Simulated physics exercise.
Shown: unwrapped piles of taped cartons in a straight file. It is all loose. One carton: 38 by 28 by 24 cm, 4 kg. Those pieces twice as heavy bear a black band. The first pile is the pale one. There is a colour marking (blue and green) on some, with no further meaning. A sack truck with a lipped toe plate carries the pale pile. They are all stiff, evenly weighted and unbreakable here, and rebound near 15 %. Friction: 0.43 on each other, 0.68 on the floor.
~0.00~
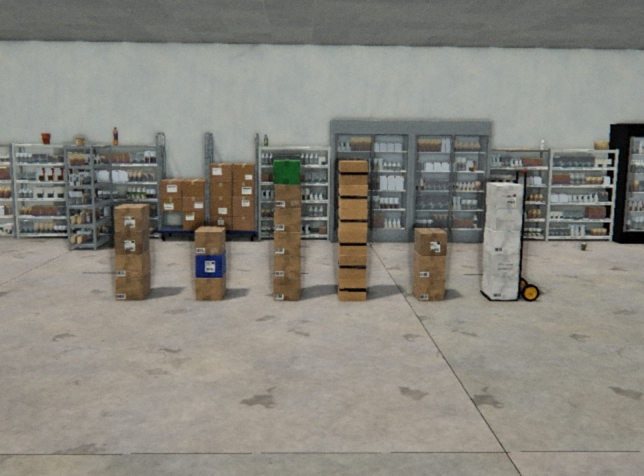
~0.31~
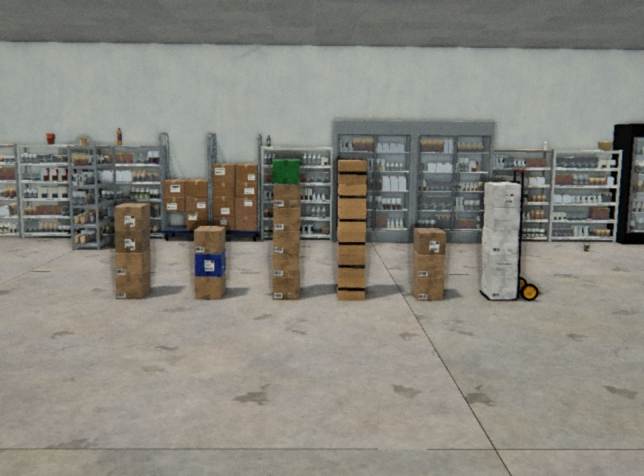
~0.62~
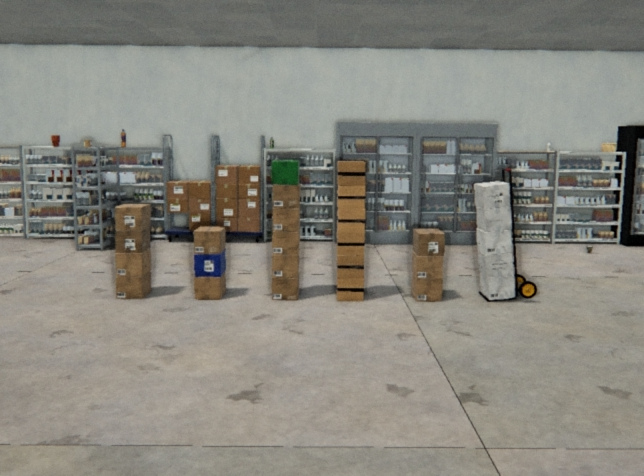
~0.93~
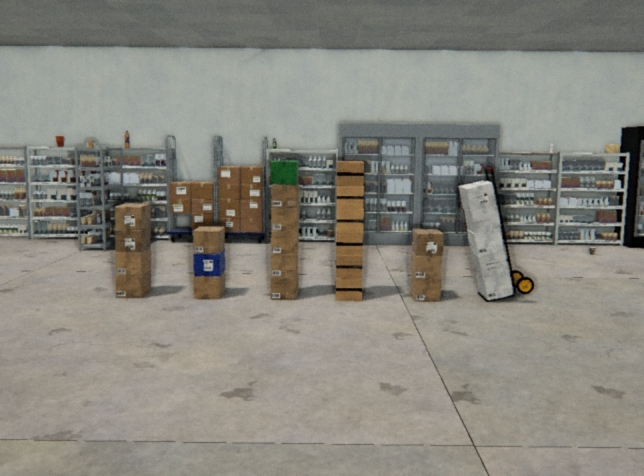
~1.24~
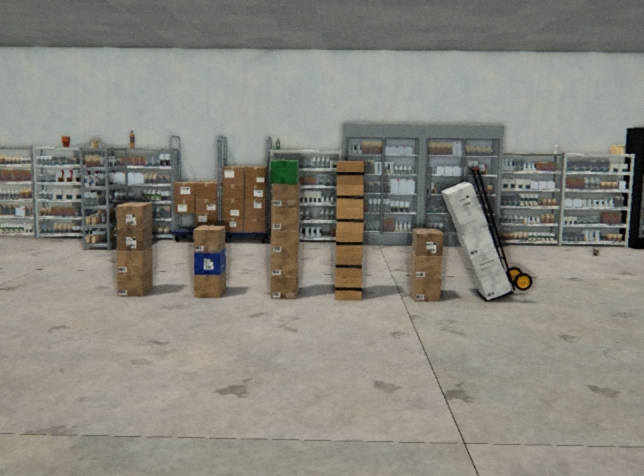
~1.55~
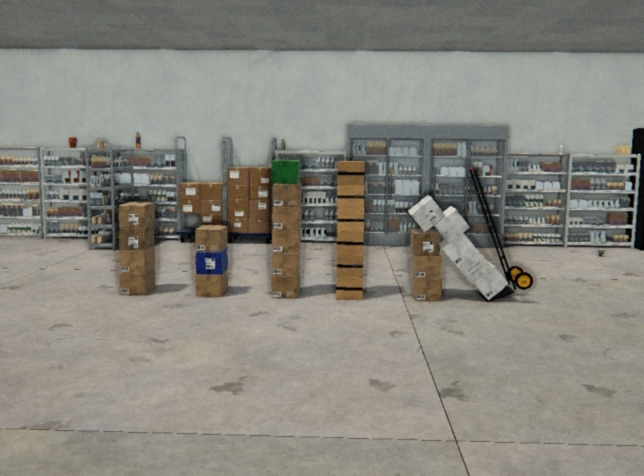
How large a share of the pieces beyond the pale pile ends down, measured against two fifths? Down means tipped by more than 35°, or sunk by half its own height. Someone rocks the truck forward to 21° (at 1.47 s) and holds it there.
The share is below two fifths.
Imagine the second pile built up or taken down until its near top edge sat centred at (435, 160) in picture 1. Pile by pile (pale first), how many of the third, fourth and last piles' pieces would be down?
You'd get third 6, fourth 6 and last 3.
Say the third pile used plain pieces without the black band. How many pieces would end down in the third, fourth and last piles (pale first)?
Third 0, fourth 0, last 0.
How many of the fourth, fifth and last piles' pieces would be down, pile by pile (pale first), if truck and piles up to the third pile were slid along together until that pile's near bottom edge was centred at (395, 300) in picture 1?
Pile by pile, fourth 0, fifth 0, last 0.
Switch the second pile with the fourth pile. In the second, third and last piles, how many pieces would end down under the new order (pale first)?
Down tally in the new order: Second = 6, third = 6, last = 4.
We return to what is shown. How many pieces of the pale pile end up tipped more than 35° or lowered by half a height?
The number you get is 5.
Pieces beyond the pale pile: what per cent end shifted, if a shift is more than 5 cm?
10 % shifted.
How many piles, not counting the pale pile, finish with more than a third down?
0 of them.
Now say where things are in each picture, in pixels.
In the first picture (pixels give the middle of a visible side; the camera moves round a little), truck frame (524, 198) 0° forward; green carton (287, 173); blue carton (209, 267); none of the others has stirred.
Truck frame (522, 197) 1° forward; green carton (286, 172), in the second picture.
Truck frame (512, 196) 6° forward, top of the pale pile leaning 6°; green carton (285, 173); none of the others has stirred, in the third picture.
Truck frame (497, 194) 13° forward, top of the pale pile leaning 13°; green carton (284, 173); none of the others has stirred, in the fourth picture.
Truck frame (485, 194) 19° forward, top of the pale pile leaning 23°; green carton (284, 173); none of the others has stirred, in the fifth picture.
Truck frame (483, 194) 21° forward, top of the pale pile leaning 40°; green carton (285, 172); blue carton (209, 264); one has shifted, in the sixth picture.
After 1.68 s, 4 of the pale pile down; none of the 22 other cartons down, 2 disturbed.
After 1.96 s, 5 of the pale pile down; none of the 22 other cartons down, 3 disturbed.
After 2.52 s, 5 of the pale pile down; none of the 22 other cartons down, 2 disturbed.
In the end (3.2 s), 5 of the pale pile down; none of the 22 other cartons down, 2 disturbed; green carton unmoved; blue carton unmoved. That is 0 per cent. From the last view, middles, green carton near (286, 172), blue carton near (212, 261).
